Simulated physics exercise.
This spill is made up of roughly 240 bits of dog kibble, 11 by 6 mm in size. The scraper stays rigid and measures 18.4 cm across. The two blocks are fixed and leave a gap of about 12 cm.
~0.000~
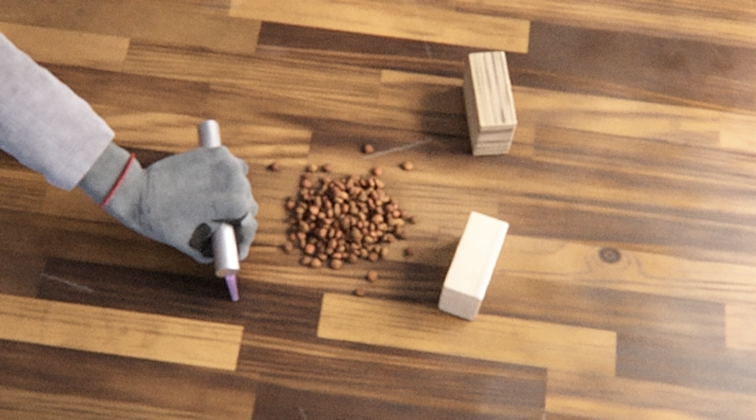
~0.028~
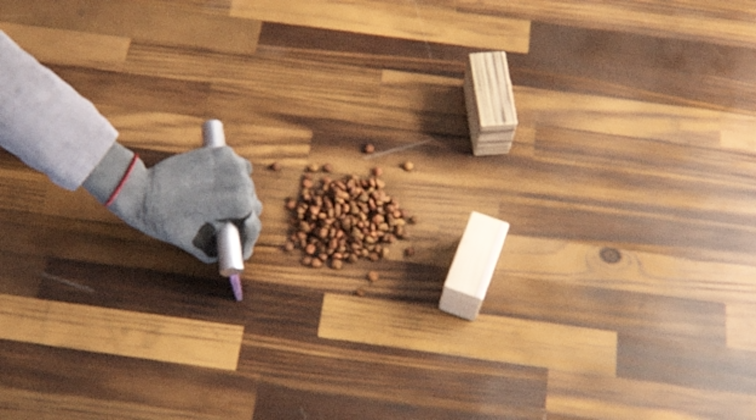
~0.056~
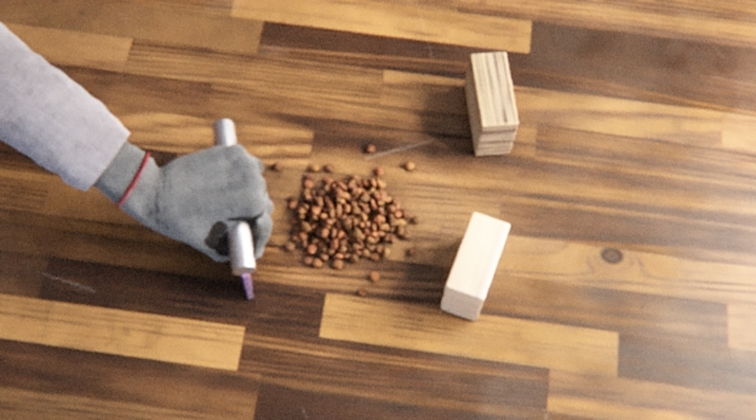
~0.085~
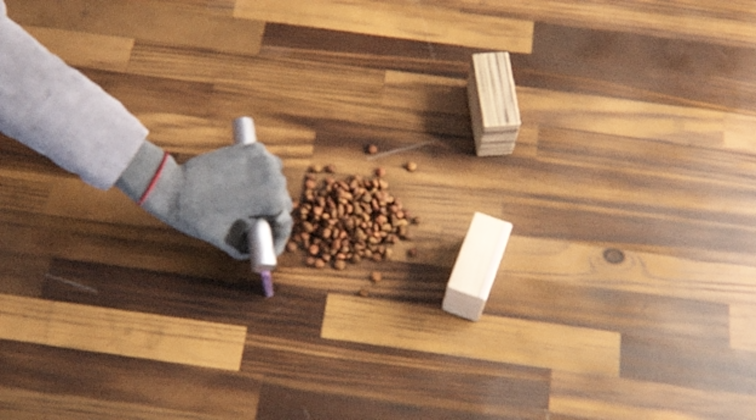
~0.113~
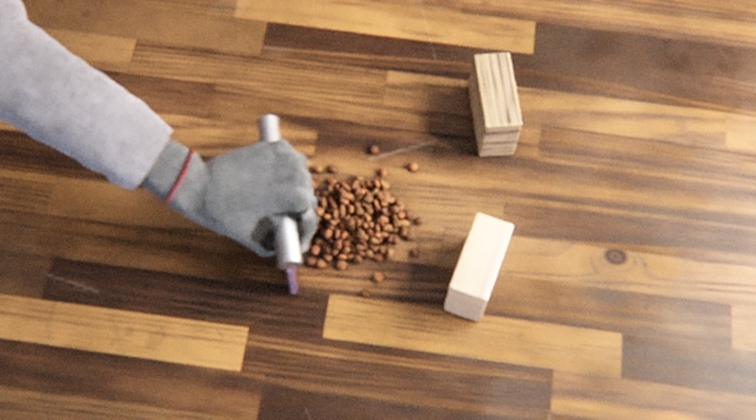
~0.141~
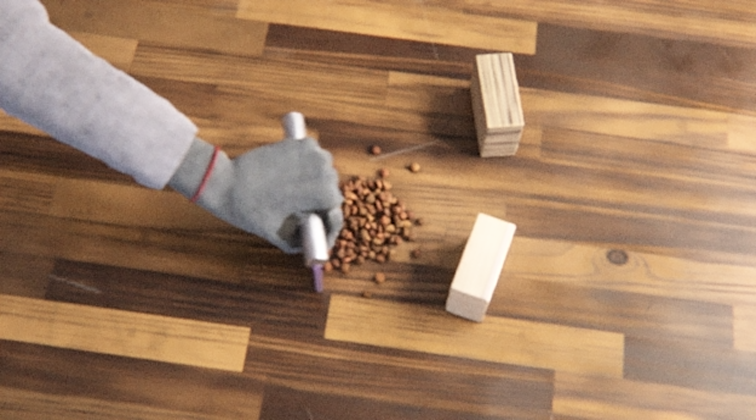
A gloved hand slides a scraper right across the wooden surface into the brown kibble pile.
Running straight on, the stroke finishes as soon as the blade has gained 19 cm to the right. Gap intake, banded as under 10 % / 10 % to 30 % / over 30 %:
The gap takes a middle share.
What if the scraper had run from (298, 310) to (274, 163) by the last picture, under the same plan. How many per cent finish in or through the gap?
In or through the gap - 0 %.
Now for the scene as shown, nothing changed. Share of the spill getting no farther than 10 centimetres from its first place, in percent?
Estimate: About 20 percent.
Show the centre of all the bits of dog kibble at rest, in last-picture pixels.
The centre ends up near (453, 201) in the last picture.
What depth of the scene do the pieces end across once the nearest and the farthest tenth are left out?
Roughly 16 cm from front to back.
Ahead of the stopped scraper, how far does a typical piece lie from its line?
Distance: Approx. 6 cm.
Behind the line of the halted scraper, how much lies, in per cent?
0 %.
Then, at 0.27 s, scraper 19 cm from its start, spill 15 cm wide; held up before the blocks 100 %.
After 0.40 s, scraper 20 cm from its start, spill 19 cm wide; in or through the gap 15 %, held up before the blocks 85 %.
Then, at 0.51 s, scraper 20 cm from its start, spill 20 cm wide; in or through the gap 15 %, held up before the blocks 85 %.
At rest (0.9 s), in or through the gap 15 %, round the near block 0 %, round the far block 0 %, held up before the blocks 85 %.
